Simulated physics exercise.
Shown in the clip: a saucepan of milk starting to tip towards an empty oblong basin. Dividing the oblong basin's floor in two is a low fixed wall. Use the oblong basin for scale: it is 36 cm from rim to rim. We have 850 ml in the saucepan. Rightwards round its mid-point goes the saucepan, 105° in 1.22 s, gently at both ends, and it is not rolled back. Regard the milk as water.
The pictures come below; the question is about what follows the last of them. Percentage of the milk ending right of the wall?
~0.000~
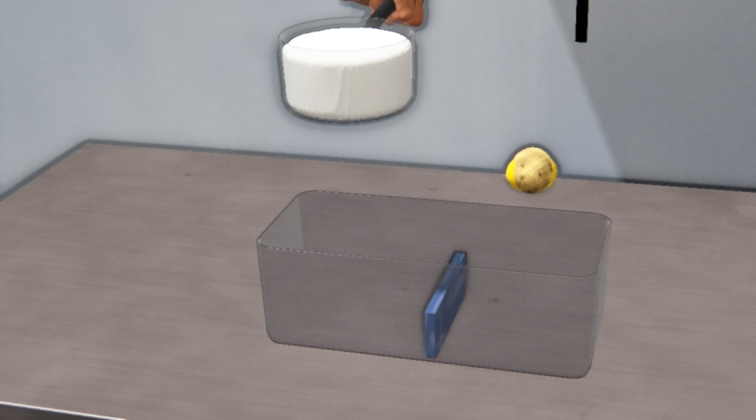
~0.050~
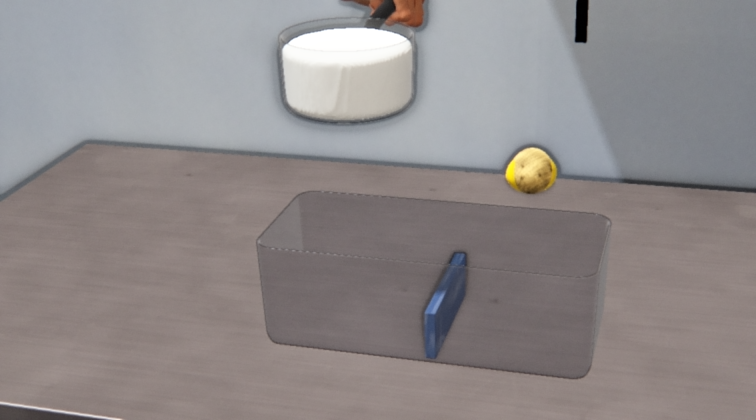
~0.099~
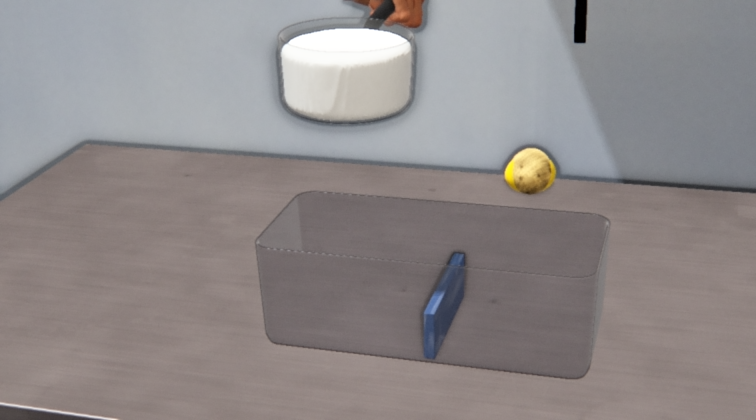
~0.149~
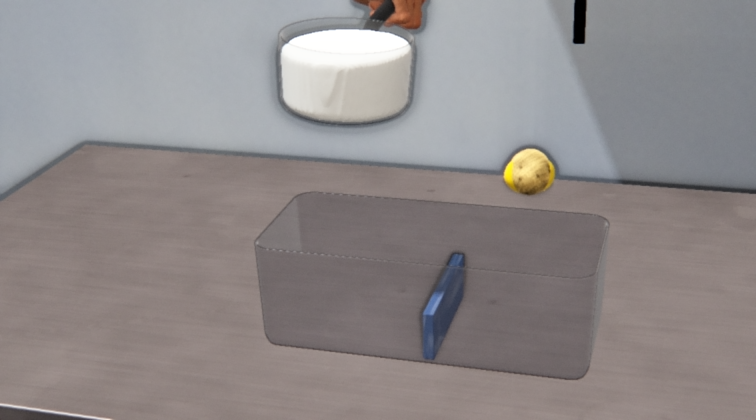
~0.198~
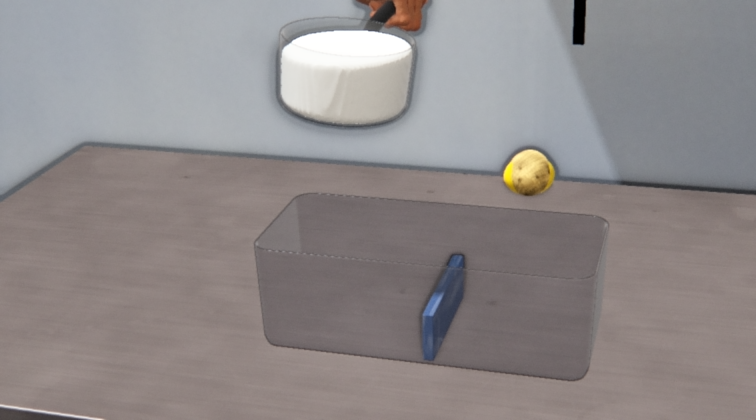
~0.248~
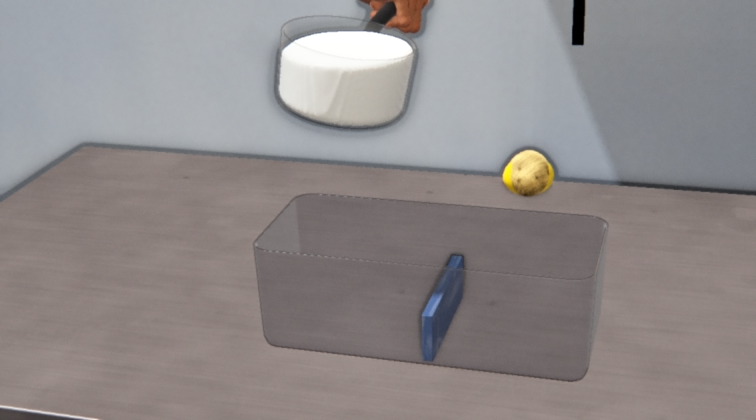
83 per cent.
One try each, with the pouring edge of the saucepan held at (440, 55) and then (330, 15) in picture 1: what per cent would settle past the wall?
Try 1: Approx. 95 %; try 2: Approx. 10 %.
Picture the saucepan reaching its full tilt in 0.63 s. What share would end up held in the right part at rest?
In that case, some 80 percent.
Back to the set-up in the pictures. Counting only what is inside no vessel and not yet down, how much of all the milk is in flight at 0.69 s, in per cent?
Near 30 per cent at that moment.
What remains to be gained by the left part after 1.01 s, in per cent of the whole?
About 14 per cent.
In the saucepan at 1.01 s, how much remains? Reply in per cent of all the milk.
12 %.
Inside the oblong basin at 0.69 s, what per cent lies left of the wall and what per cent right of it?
1 left and 10 right, roughly.
Then, 0.69 s in, the tilt is 63° and 59 per cent is still to pour, 1 is left of the wall and 9 right of it.
Then, 1.01 s in, the tilt is 98° and 11 per cent is still to pour, 3 is left of the wall and 73 right of it.
Then, 1.35 s in, the tilt is 105° and 0 per cent is still to pour, 14 is left of the wall and 83 right of it.
Then, 1.72 s in, the tilt is 105° and 0 per cent is still to pour, 16 is left of the wall and 83 right of it.
Finally, 16 per cent lies left of the wall, 83 right of it and 1 outside.
